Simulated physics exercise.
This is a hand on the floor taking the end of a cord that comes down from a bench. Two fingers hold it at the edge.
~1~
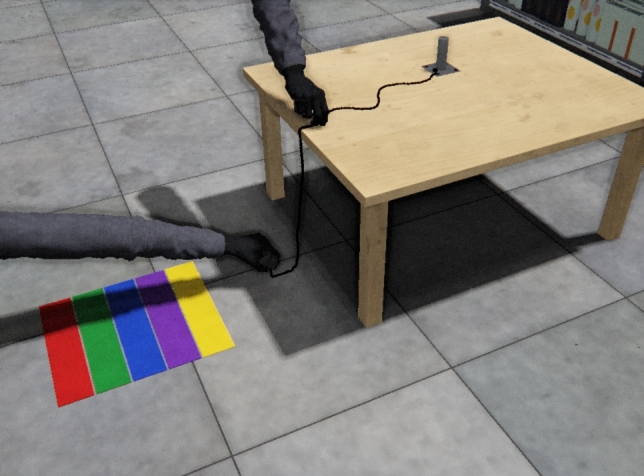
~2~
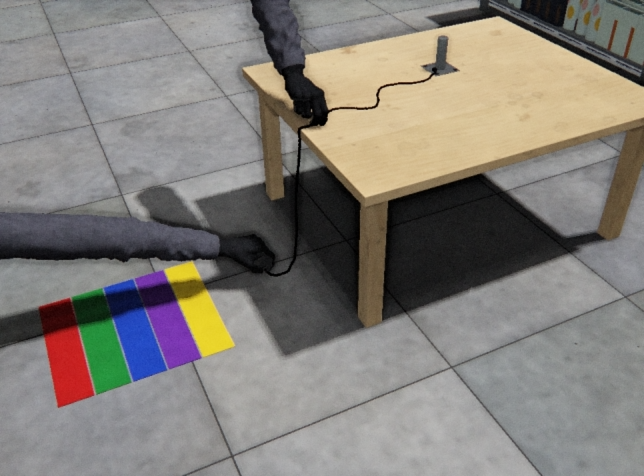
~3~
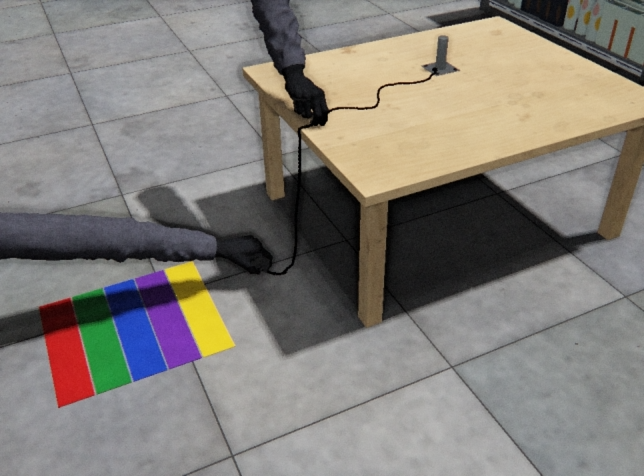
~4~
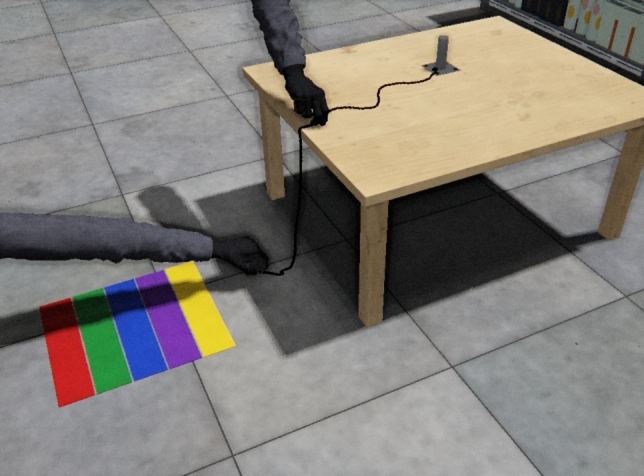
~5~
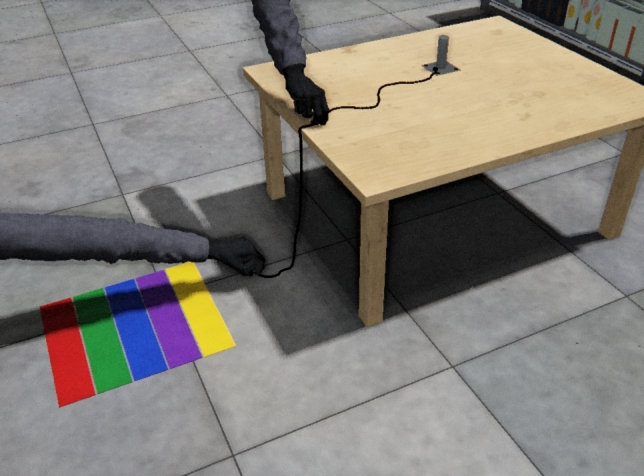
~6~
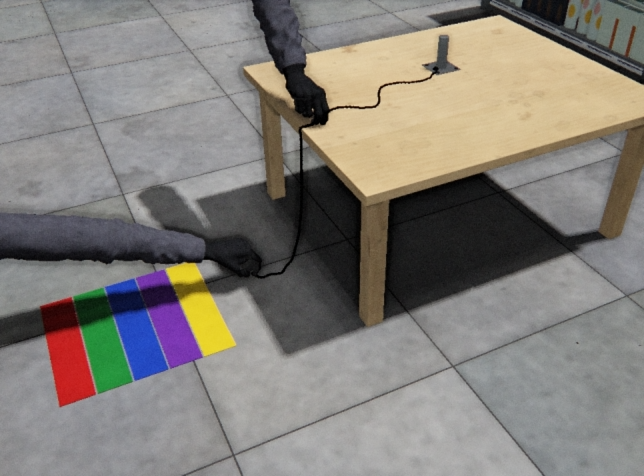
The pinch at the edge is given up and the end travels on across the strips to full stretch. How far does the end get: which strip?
Over blue.
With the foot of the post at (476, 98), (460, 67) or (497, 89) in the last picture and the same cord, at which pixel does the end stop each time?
Try by try, around (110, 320), (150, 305) and (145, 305).
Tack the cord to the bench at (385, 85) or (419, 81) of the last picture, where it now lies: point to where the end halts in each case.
Try by try, around (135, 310) and (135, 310).
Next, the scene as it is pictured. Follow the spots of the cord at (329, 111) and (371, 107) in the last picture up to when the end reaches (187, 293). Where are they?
At (305, 120), then (340, 105).
Early on, end near (187, 293); over yellow.
Midway, end near (148, 305); over purple.
At the end of the slack, end near (126, 312); over blue. The end stops over the blue strip.
